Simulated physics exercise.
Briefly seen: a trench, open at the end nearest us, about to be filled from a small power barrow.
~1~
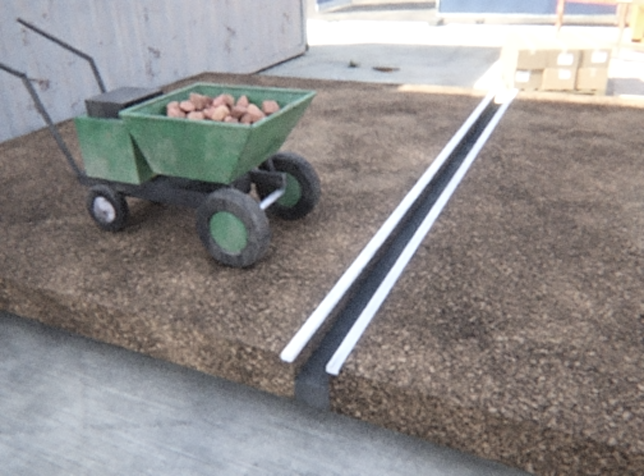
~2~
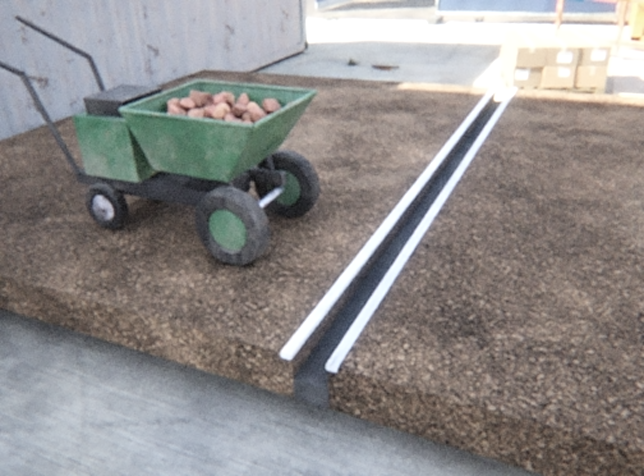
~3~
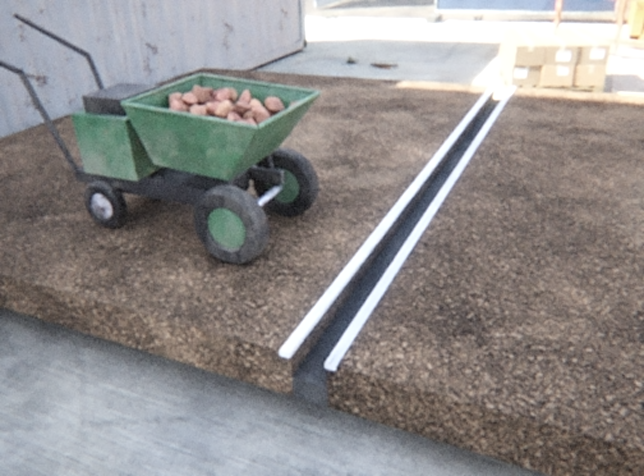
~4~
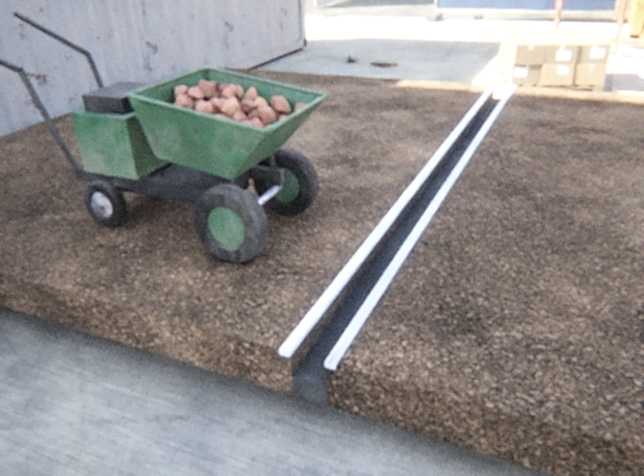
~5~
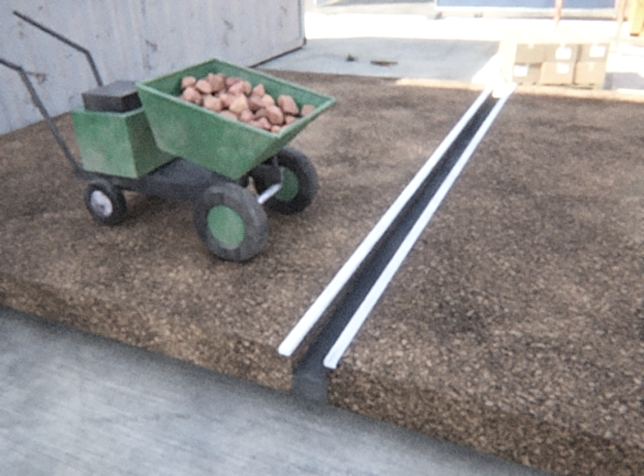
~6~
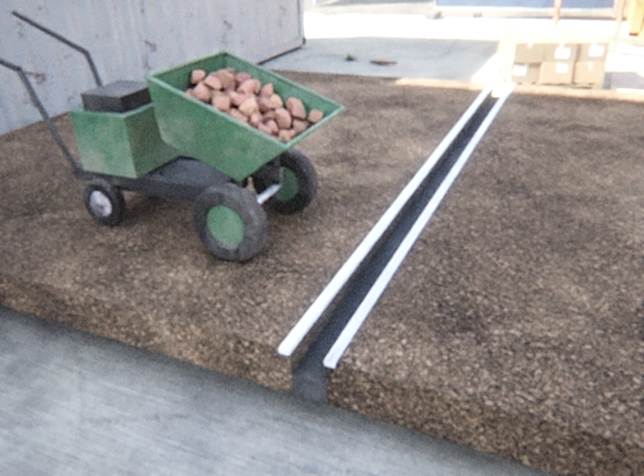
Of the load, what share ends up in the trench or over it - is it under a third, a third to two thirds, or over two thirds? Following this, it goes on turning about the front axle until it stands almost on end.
The trench or the space over it holds a third to two thirds of the load.
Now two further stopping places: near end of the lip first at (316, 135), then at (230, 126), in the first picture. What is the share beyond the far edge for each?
The first spot yields roughly 80 percent, the second roughly 10 percent.
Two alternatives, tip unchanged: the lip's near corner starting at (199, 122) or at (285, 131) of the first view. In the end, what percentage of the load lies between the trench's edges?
30 %, then 10 %.
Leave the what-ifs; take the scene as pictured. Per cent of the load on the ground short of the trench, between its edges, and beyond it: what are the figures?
Short 5 %, between 45 %, beyond 30 %.
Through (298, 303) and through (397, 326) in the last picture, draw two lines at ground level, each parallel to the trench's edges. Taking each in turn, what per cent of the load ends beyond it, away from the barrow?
The first comes to 80 %, the second to 10 %.
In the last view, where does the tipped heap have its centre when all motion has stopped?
Near (385, 252).
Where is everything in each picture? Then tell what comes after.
In the first frame, lip of the skip at (252, 128), level; top of the load at (210, 116), lumps of rubble; first edge of the trench at (320, 312); far edge at (362, 322), the trench under half as wide as the skip, and about as deep as wide.
In the second frame, lip of the skip at (253, 127), level; top of the load at (211, 113).
In the third frame, lip of the skip at (257, 128), tipped barely; top of the load at (213, 109).
In the fourth frame, lip of the skip at (266, 132), tipped a little; top of the load at (213, 103).
In the fifth frame, lip of the skip at (276, 138), tipped a little; top of the load at (220, 97).
In the sixth frame, lip of the skip at (286, 148), tipped clearly; top of the load at (214, 97); first edge of the trench at (317, 306); far edge at (359, 316).
Soon after the last picture, skip tipped steeply; all in the skip.
A little later, skip tipped right over; most in the skip; a stray few short of the trench; a small part in or heaped over the trench; a stray few beyond it; a stray few falling.
Later still, skip tipped right over; about a third in the skip; a stray few short of the trench; about a third in or heaped over the trench; about a quarter beyond it.
By the end, skip tipped right over; about a quarter in the skip; a small part short of the trench; about half in or heaped over the trench; about a third beyond it.
